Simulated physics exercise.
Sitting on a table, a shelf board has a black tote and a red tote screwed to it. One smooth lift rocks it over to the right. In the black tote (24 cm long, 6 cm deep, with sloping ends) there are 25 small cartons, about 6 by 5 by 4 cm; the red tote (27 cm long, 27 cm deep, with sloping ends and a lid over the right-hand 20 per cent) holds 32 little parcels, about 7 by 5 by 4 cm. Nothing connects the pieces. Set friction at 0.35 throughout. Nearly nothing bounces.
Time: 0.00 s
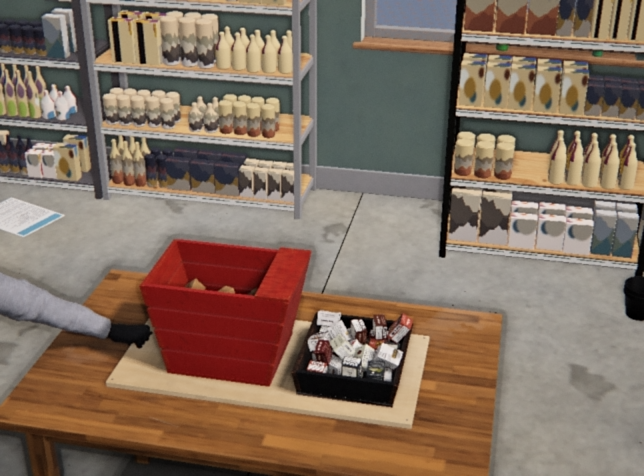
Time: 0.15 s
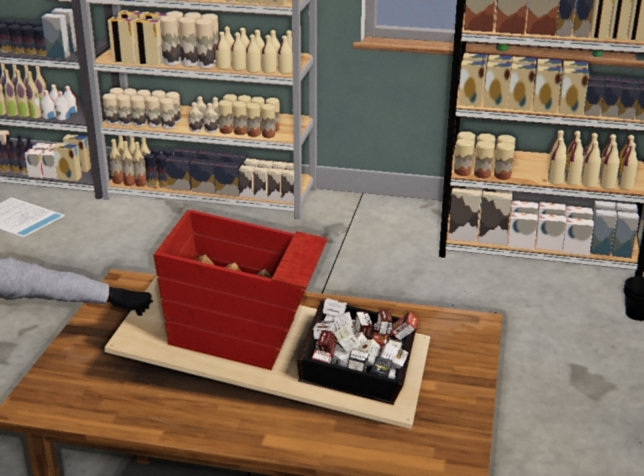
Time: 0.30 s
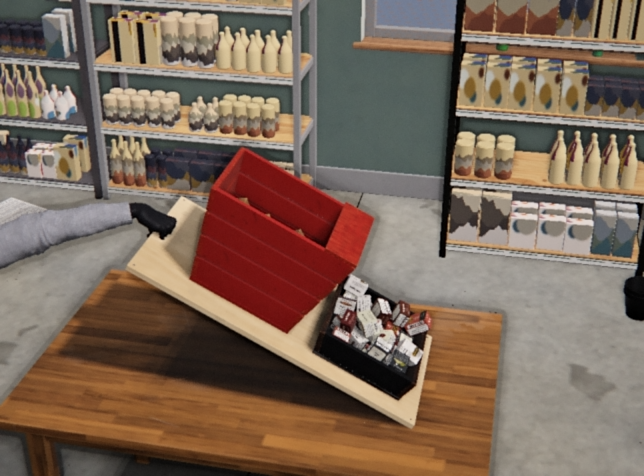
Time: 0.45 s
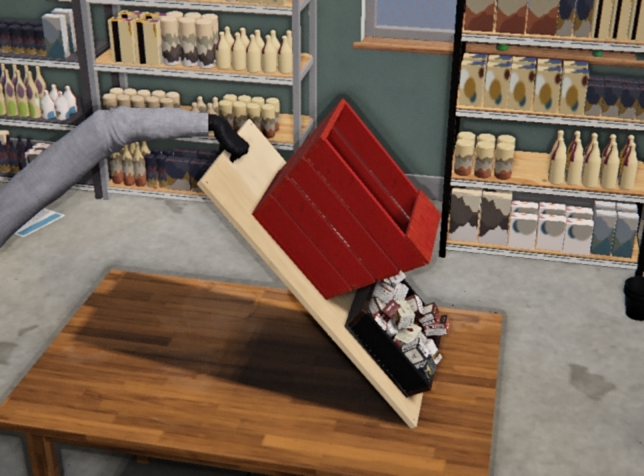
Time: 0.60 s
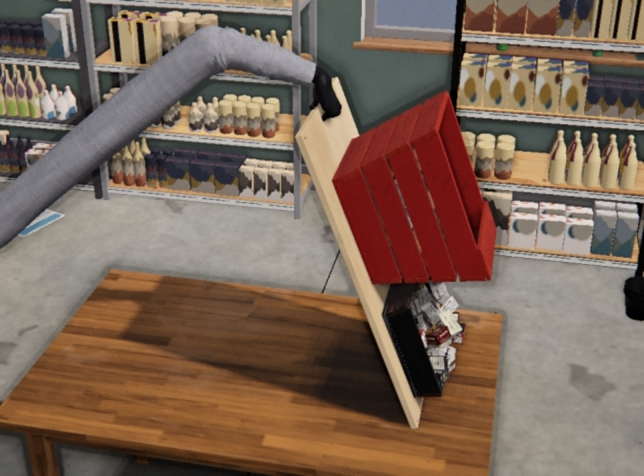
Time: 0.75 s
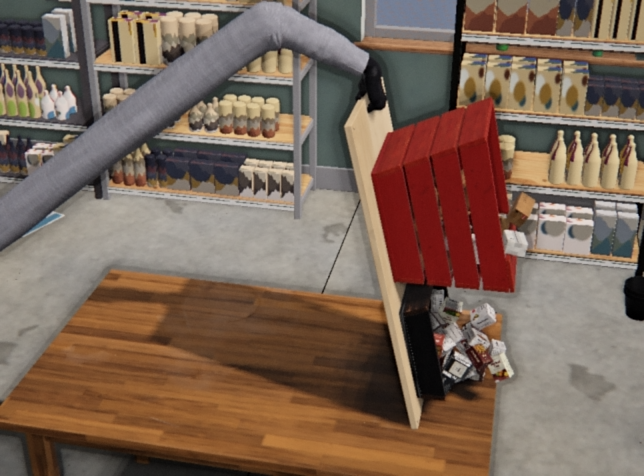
A gray-sleeved arm with a black glove reaches in from the left over a wooden table in a stockroom with filled shelves, seen from above by a still camera. On the table lies a pale board carrying a large red tote at left and a smaller black tote of little cartons at right. The hand lifts the board's left end smoothly until it stands nearly upright, and cartons spill out of the black tote while parcels emerge from the red one.
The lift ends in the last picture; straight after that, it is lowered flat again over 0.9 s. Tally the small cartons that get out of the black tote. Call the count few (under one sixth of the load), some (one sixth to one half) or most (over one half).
The count is most.
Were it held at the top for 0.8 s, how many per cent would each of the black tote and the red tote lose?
In that case you'd see black tote shed 50 percent of its load and red tote shed 20 percent.
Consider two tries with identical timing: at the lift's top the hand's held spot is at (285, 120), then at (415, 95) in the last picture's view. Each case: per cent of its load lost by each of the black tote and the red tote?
Black tote 30 then 80, red tote 0 then 40 per cent.
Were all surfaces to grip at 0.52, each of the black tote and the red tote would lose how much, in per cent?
In that case the black tote sheds 70 per cent, while the red tote sheds 20 per cent.
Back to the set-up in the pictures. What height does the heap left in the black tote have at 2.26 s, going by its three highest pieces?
Height: About 6 cm.
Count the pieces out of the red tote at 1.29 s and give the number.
Roughly 8 for the red tote.
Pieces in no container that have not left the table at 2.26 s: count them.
About 8.
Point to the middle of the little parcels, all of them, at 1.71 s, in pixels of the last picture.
Middle approx. (267, 347).
After 0.99 s, tilt 63°; black tote 9 in, 16 out and red tote 25 in, 7 out.
After 1.29 s, tilt 27°; black tote 9 in, 16 out and red tote 23 in, 9 out.
After 1.71 s, tilt 0°; black tote 9 in, 16 out and red tote 23 in, 9 out.
When it is over (at 2.26 s), black tote 9 in, 16 out and red tote 23 in, 9 out. Asked share, 16 of 25, 64 per cent.
